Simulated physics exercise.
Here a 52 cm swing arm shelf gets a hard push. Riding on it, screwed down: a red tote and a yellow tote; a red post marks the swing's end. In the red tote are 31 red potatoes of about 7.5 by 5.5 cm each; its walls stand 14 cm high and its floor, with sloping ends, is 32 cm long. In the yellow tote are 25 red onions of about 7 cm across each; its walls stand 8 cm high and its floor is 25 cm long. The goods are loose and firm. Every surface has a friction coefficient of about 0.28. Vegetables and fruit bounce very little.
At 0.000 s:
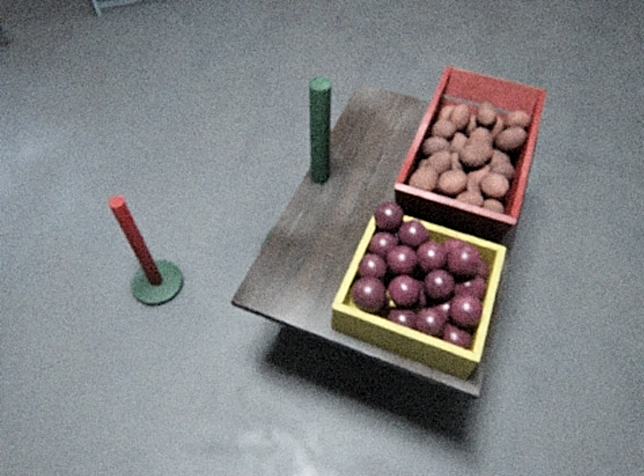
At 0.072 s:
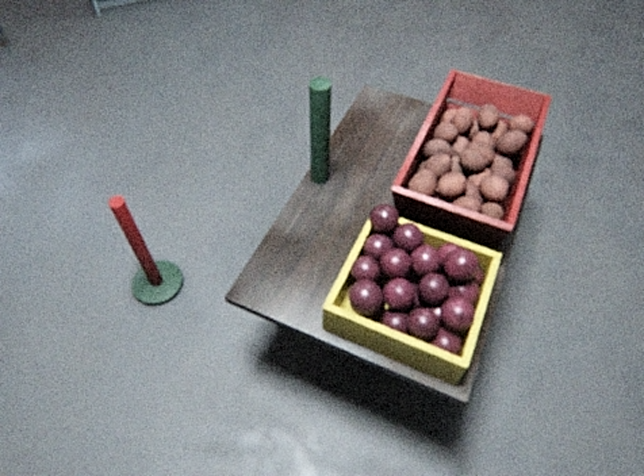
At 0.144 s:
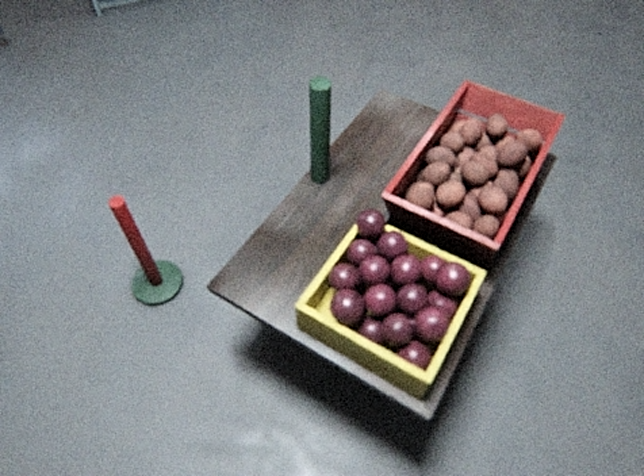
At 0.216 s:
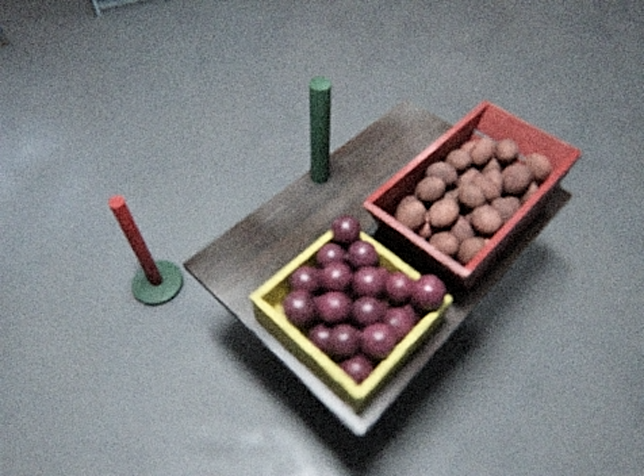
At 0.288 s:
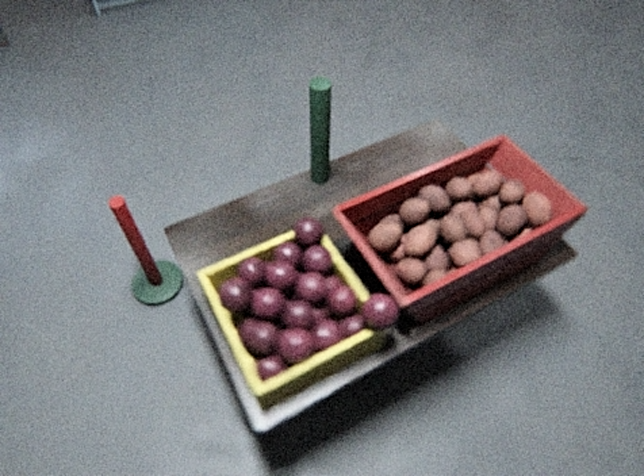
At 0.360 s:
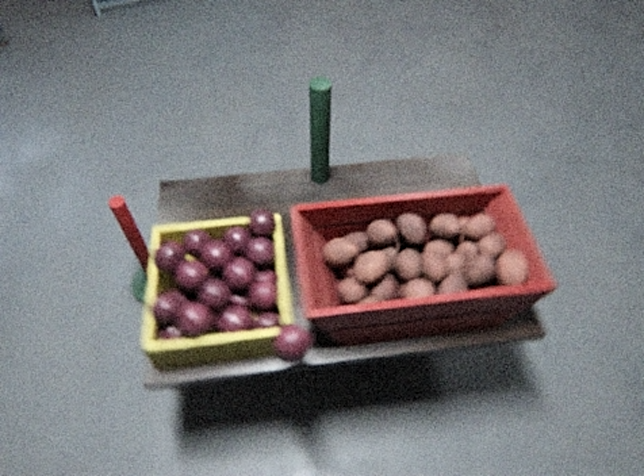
A dark, flat shelf swings around an upright green post above a plain grey floor, seen from high up by a still camera. It carries a yellow box of round purple produce near the front and a red box of reddish-brown produce behind, while a red post on a green base stands at left. The shelf turns clockwise, faster as it goes, carrying the yellow box left, and one purple piece leaves it over the right side.
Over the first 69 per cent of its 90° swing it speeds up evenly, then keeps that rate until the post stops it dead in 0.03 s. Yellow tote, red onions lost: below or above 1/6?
Above.
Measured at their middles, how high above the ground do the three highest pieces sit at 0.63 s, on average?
Height, averaged: Around 62 cm.
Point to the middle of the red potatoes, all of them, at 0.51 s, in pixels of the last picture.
In the last picture they centre on about (318, 289).
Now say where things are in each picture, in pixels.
In the first frame (places track the rim corner closest to us here), yellow tote (477, 354); red tote (514, 218); 0° round; all still inside.
The second frame shows yellow tote (466, 360); red tote (511, 224); 2° round.
The third frame shows yellow tote (430, 375); red tote (498, 243); 10° round.
The fourth frame shows yellow tote (362, 391); red tote (467, 271); 22° round.
The fifth frame shows yellow tote (262, 389); red tote (407, 301); 38° round.
The sixth frame shows yellow tote (151, 347); red tote (311, 314); 60° round; 1 out, the lowest onion at (293, 343).
After 0.43 s, it reaches the stop.
After 0.51 s, the red tote has all 31 and the yellow tote is down by 4 of 25.
After 0.63 s, the red tote has all 31 and the yellow tote is down by 9 of 25.
After 0.85 s, the red tote is down by 1 of 31 and the yellow tote is down by 10 of 25.
When it is over (at 1.29 s), the red tote is down by 2 of 31 and the yellow tote is down by 10 of 25. Asked share, 10 of 25, 40 per cent.
